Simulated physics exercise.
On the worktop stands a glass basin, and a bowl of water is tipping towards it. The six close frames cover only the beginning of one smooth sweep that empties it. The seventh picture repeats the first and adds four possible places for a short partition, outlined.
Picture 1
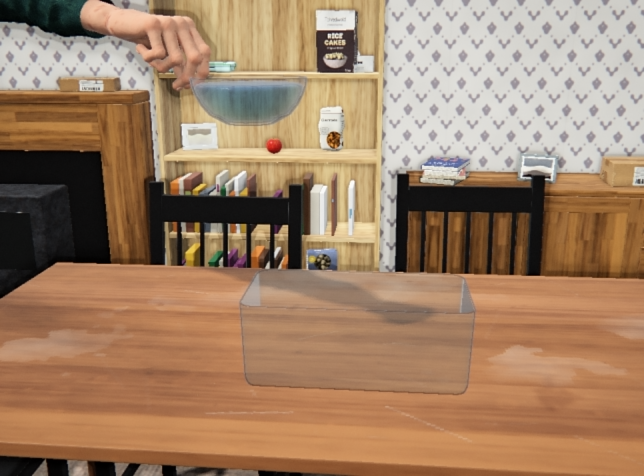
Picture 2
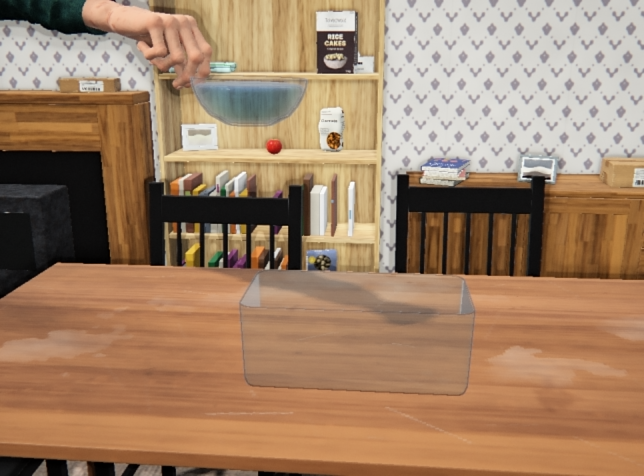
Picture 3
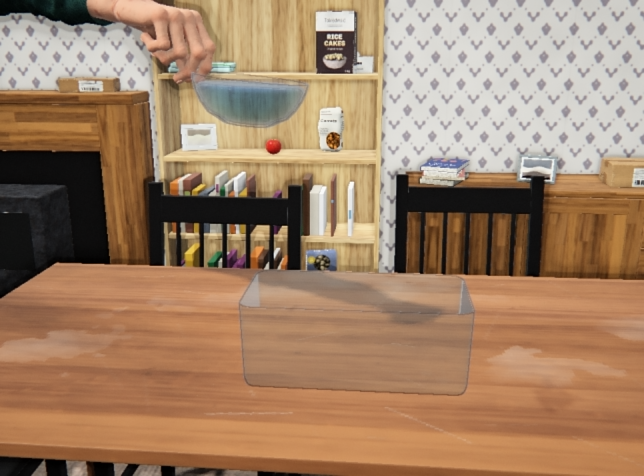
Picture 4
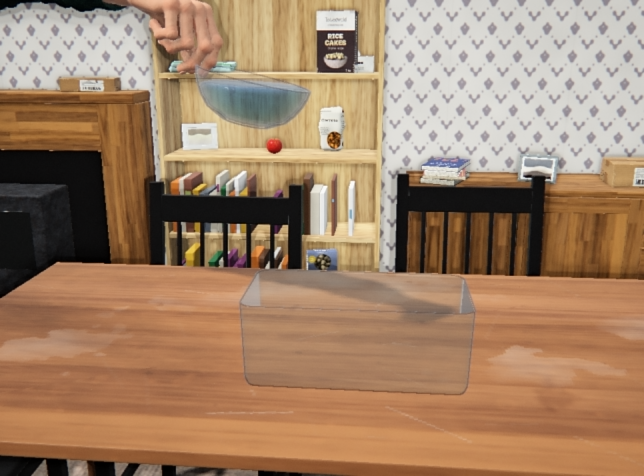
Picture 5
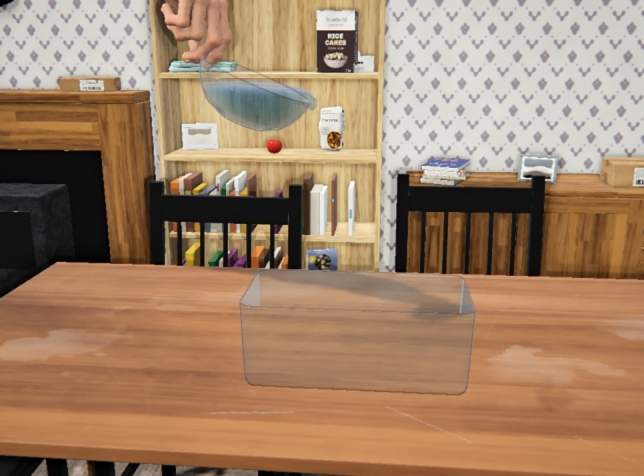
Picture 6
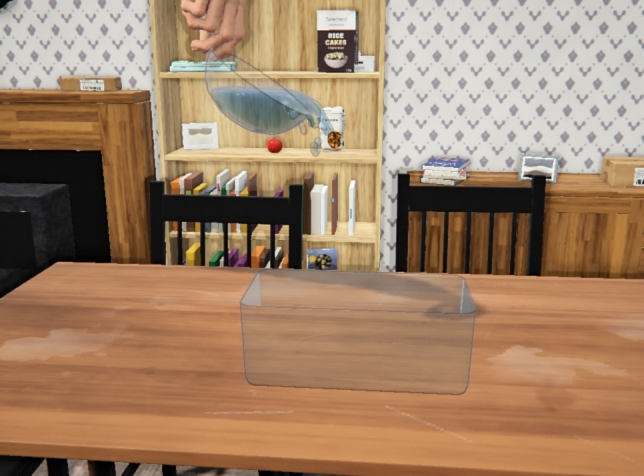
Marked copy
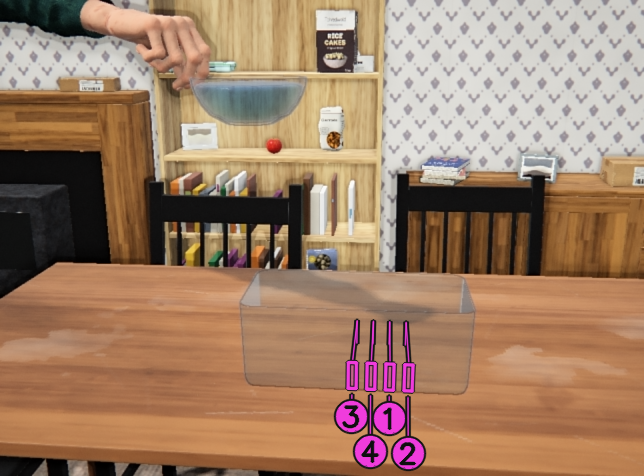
A glass bowl of water, held by a hand above a clear basin on a wooden table, stayed level at first, then tilted steadily to the right until water slipped over its lip.
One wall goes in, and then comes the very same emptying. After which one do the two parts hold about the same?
Choose 4.
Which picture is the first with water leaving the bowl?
Picture 5.
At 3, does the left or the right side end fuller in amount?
More ends on the right.
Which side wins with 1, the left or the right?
The left one.
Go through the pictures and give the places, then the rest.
In the first frame, upright, lip at (305, 77); basin from (245, 382) to (468, 392); nothing has left yet.
In the second frame, upright, lip at (305, 79); nothing has left yet.
In the third frame, tipped about 6°, lip at (306, 84); nothing has left yet.
In the fourth frame, tipped about 14°, lip at (309, 91); nothing has left yet.
In the fifth frame, tipped about 23°, lip at (309, 101); water is over the lip, down to (312, 107).
In the sixth frame, tipped about 35°, lip at (308, 113); water is over the lip, down to (318, 154).
On the marked copy, 1 at (389, 396); 2 at (407, 397); 3 at (351, 394); 4 at (370, 395).
With 1, about 79 % ends left of the wall and 19 % right of it.
With 2, about 89 % ends left of the wall and 8 % right of it; 3 % is lost outside.
With 3, about 27 % ends left of the wall and 70 % right of it; 3 % is lost outside.
With 4, about 48 % ends left of the wall and 49 % right of it; 3 % is lost outside.
